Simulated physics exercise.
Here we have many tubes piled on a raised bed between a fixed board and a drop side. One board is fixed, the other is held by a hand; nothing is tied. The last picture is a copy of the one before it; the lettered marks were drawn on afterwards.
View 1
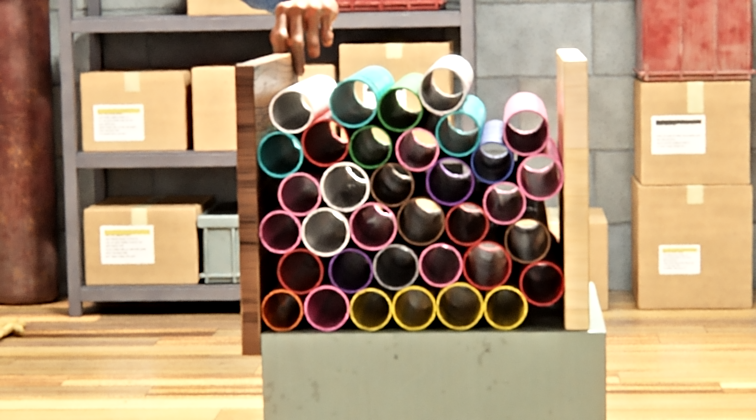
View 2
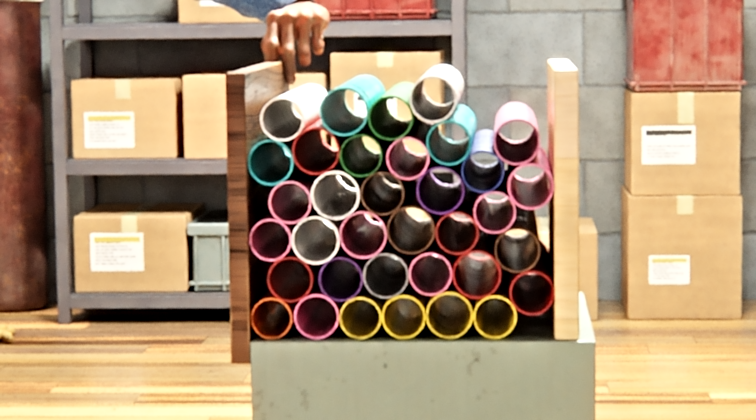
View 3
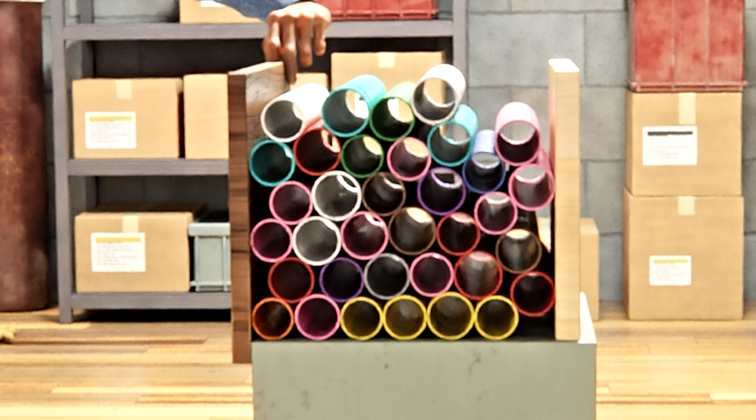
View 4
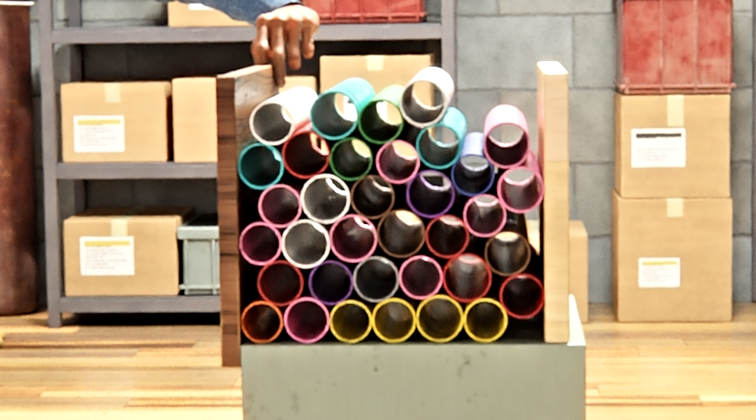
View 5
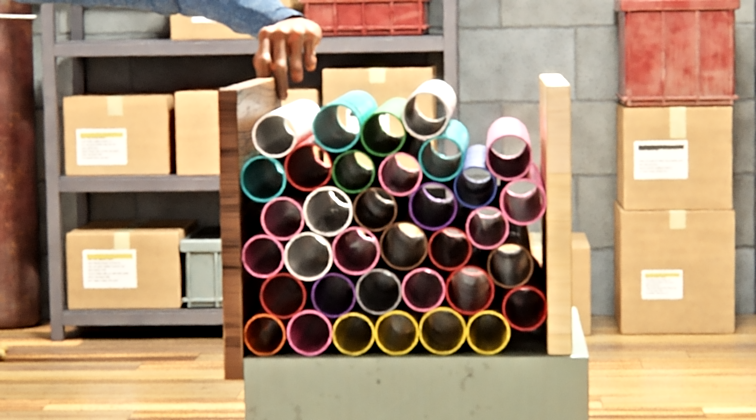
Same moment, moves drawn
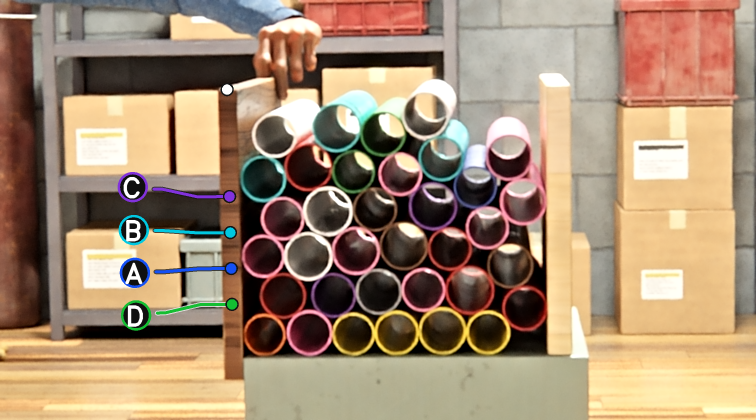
Hand gripping the left side board of a stack of colourful tubes on a grey block, the view shifting slightly throughout.
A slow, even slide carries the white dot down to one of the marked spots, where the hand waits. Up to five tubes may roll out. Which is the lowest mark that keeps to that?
The last mark within the limit is A.
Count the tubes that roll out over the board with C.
The count is none.
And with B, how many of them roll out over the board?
The count is two.
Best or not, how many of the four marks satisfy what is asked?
The number is three.
On the marked copy, A at (232, 269); B at (231, 233); C at (230, 197); D at (232, 304); the white dot at (227, 89).
Taking A. A third of the way, top of the board (240, 168).
Two thirds of the way, top of the board (242, 257).
When it is over, top of the board (242, 268), two out over the board.
As for the rest, B two out over the board; C none out over the board; D six out over the board.
